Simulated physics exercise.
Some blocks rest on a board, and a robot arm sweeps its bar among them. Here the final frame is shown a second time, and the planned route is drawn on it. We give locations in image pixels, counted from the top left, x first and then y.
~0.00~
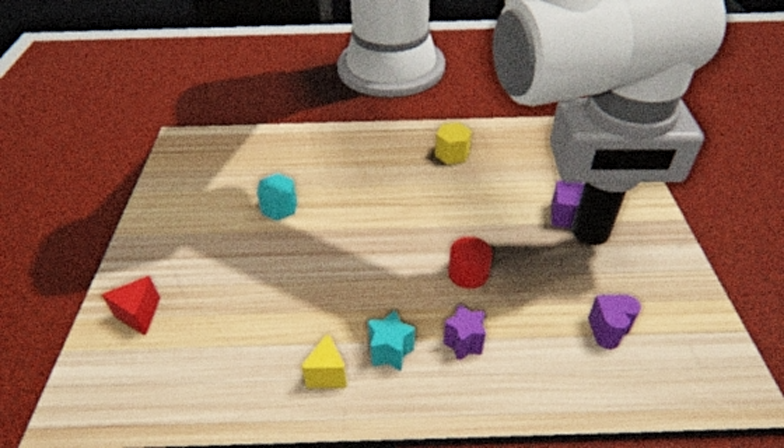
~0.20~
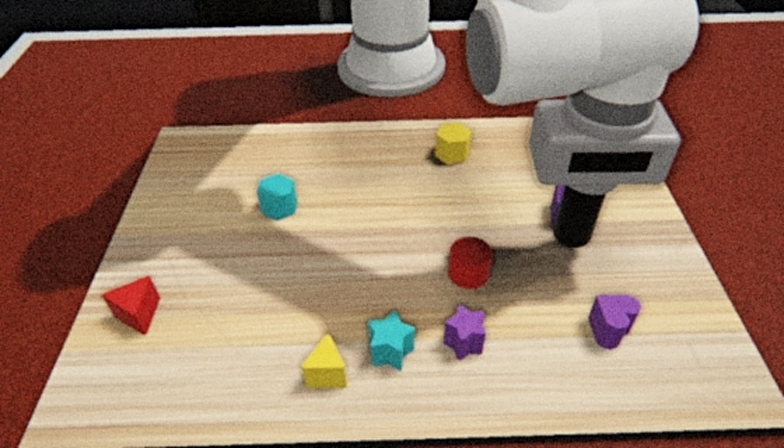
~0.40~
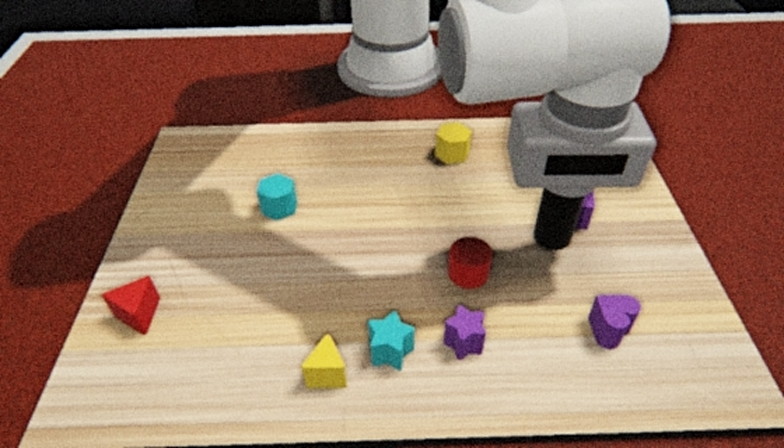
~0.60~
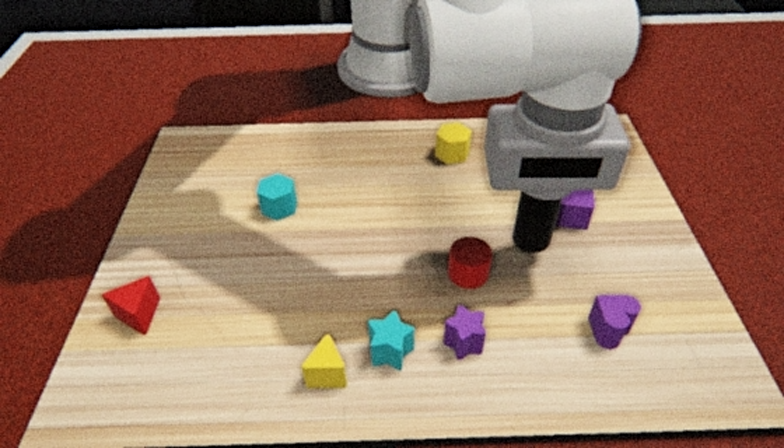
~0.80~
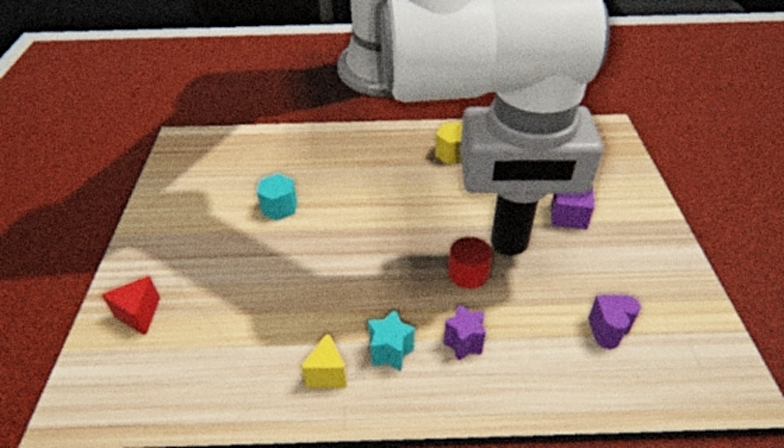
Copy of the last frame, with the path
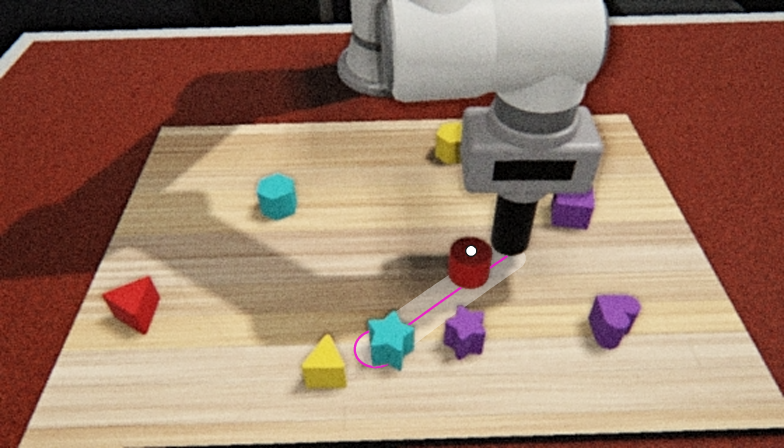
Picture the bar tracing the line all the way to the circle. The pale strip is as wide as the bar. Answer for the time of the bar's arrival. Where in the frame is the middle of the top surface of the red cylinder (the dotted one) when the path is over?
Close to (366, 286).
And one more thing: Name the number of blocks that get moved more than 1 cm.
The answer is two blocks, counting only moves over 1 cm.
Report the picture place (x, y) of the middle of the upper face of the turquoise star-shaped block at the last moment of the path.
Roughly at (365, 361).
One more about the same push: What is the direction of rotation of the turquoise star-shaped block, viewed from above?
My answer: Anticlockwise.
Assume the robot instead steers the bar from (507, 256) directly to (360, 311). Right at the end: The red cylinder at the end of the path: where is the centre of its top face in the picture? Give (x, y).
When the path ends, it will be at (331, 319).
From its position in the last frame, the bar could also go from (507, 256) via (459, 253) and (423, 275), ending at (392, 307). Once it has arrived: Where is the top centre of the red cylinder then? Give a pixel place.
If I read the scene right, the answer is (428, 305).
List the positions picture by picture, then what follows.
In the first picture, bar tip at (591, 232); block tops, turquoise star-shaped block at (390, 330); purple star-shaped block at (467, 322); red cylinder at (471, 251).
In the second picture, bar at (572, 235); blocks unchanged.
In the third picture, bar at (552, 237); blocks unchanged.
In the fourth picture, bar at (531, 240); blocks unchanged.
In the fifth picture, bar at (509, 242); turquoise star-shaped block at (390, 330); purple star-shaped block at (467, 322); red cylinder at (471, 251).
Path on the board, from (507, 256) directly to (376, 348); the dot is on the red cylinder.
On the path given first. One third of the way, bar at (467, 270); red cylinder at (428, 269).
Two thirds of the way, bar at (423, 301); red cylinder at (382, 282).
At the end, bar at (375, 335); turquoise star-shaped block at (365, 361), turned 35° anticlockwise; purple star-shaped block in place; red cylinder at (366, 286).
